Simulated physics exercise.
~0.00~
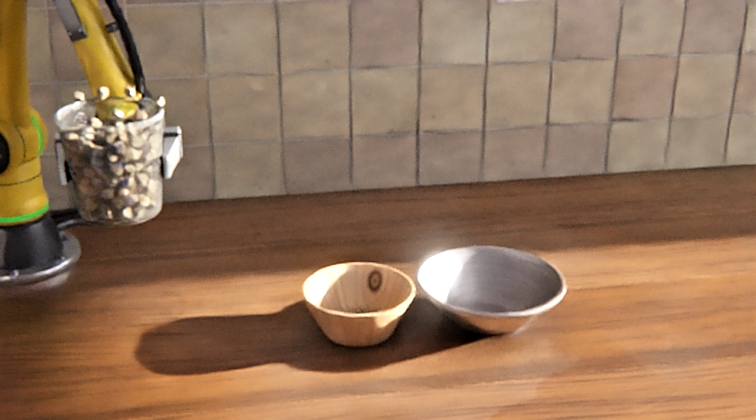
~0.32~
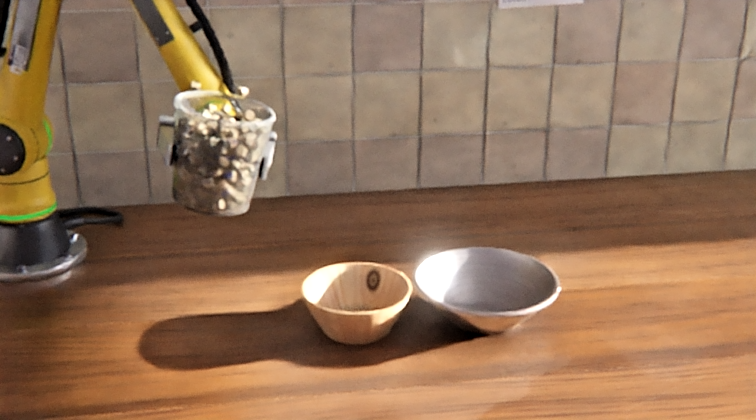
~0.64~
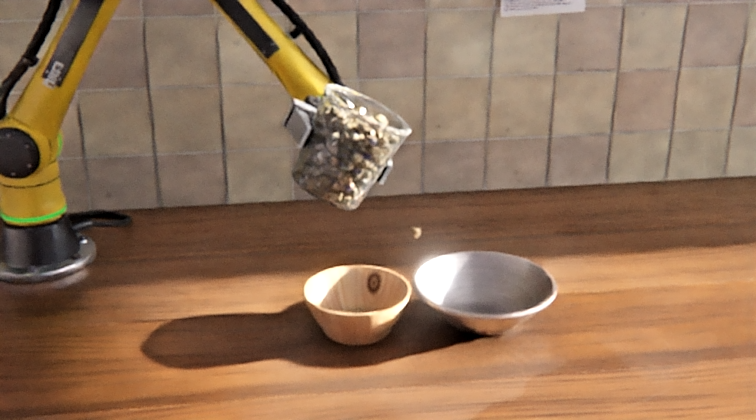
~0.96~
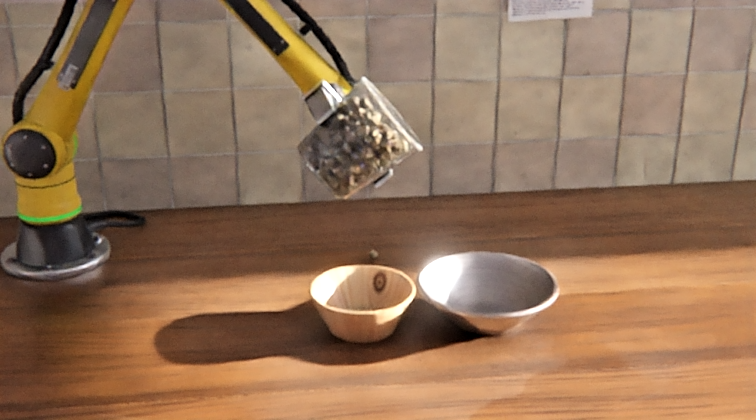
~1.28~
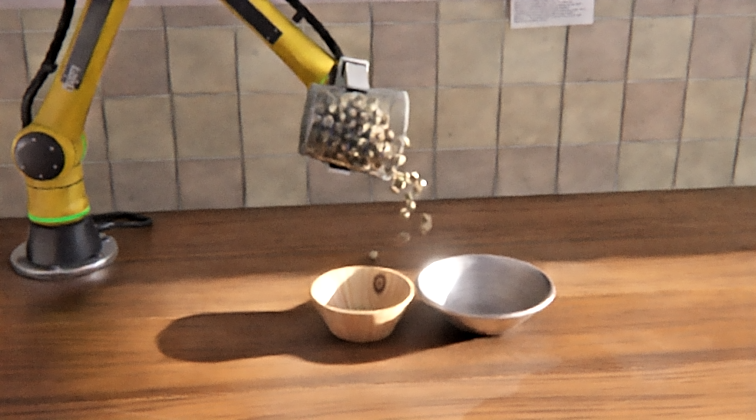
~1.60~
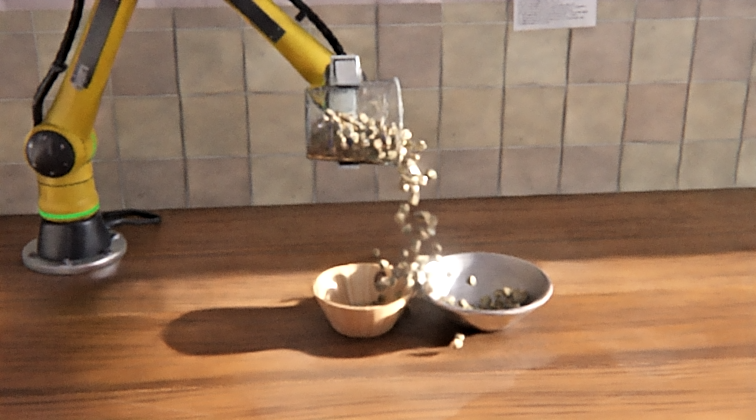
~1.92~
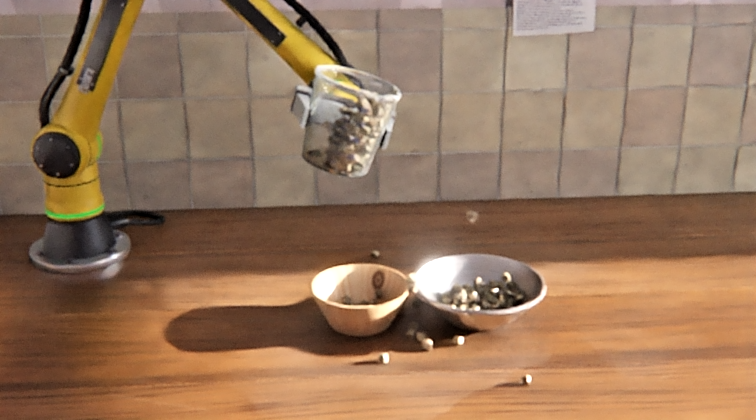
The clip shows a yellow robot arm carrying a clear beaker of small pebbles rightward over a wooden bowl and a metal bowl, tipping it so pebbles pour into both, then tilting it back partly full, with more in the metal bowl and a few scattered on the table.
